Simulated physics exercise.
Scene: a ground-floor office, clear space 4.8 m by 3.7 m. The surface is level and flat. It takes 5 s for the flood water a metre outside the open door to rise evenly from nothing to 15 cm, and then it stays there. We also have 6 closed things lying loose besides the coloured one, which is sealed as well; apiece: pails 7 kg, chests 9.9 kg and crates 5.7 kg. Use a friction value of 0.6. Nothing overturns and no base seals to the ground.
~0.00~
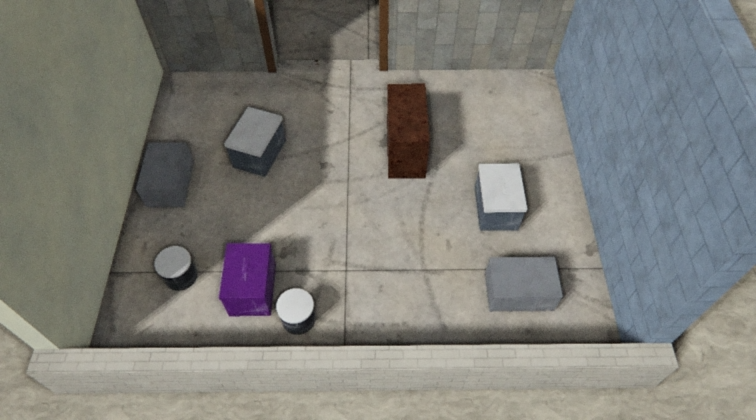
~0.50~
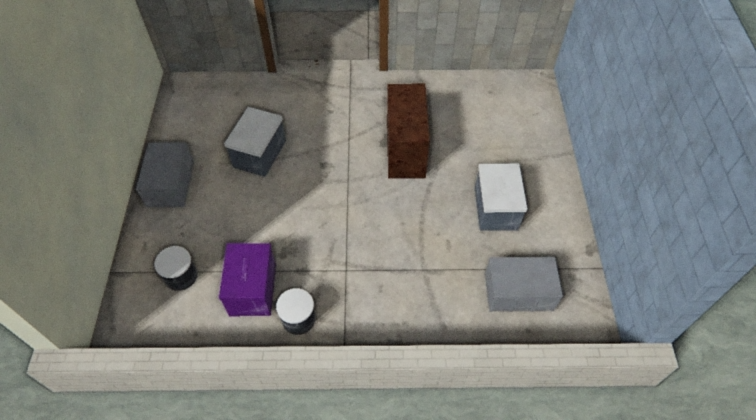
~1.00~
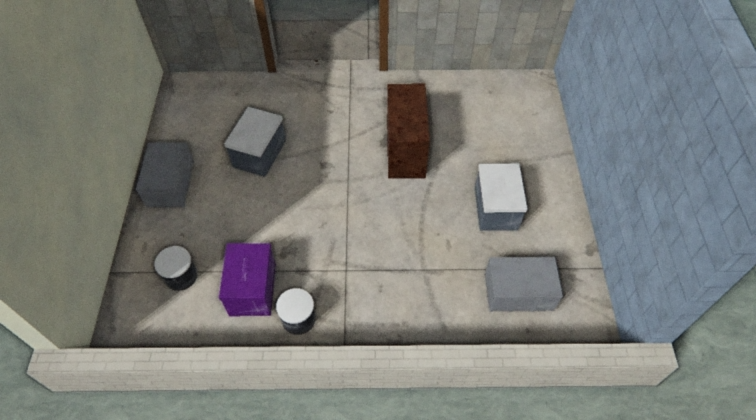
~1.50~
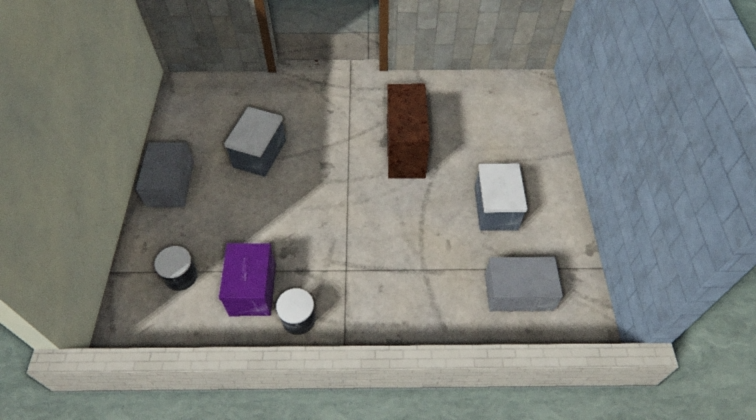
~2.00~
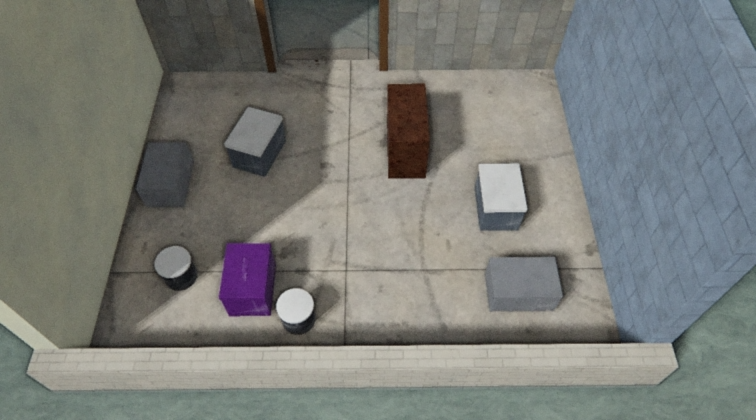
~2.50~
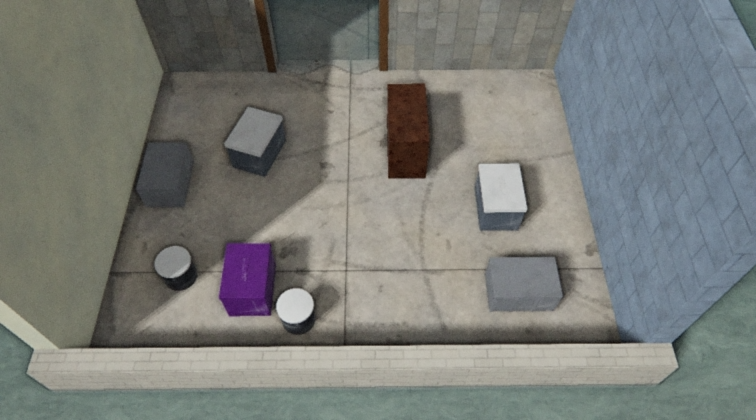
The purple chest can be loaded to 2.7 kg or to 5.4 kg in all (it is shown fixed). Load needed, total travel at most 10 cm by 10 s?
Neither.
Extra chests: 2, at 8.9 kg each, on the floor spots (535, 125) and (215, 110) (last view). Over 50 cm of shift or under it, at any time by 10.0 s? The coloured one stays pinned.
In the order given, within the mark and then within the mark.
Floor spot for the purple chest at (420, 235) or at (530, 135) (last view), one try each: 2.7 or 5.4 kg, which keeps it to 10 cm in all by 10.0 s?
One by one: Neither mass suffices; the small mass suffices.
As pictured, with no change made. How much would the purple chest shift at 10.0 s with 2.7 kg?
I'd put it at roughly 120 cm.
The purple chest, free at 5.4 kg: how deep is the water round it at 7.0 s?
3 cm, roughly.
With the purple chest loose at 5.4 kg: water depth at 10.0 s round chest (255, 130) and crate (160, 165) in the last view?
Around 3 cm and 3 cm.
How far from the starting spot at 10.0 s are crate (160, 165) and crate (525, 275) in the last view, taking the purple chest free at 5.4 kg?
Respectively 20 and 5 centimetres.
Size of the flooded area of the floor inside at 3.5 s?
1.0 m2.
After 3.5 s the purple chest would be 0 cm from its start with 2.7 kg and 0 cm from its start with 5.4 kg; 0 cm of water round it then.
After 4.5 s the purple chest would be 0 cm from its start with 2.7 kg and 0 cm from its start with 5.4 kg; 0 cm of water round it then.
After 7.0 s the purple chest would be 13 cm from its start with 2.7 kg and 8 cm from its start with 5.4 kg; 3 cm of water round it then.
After 10.0 s the purple chest would be 118 cm from its start with 2.7 kg and 108 cm from its start with 5.4 kg; 8 cm of water round it then.
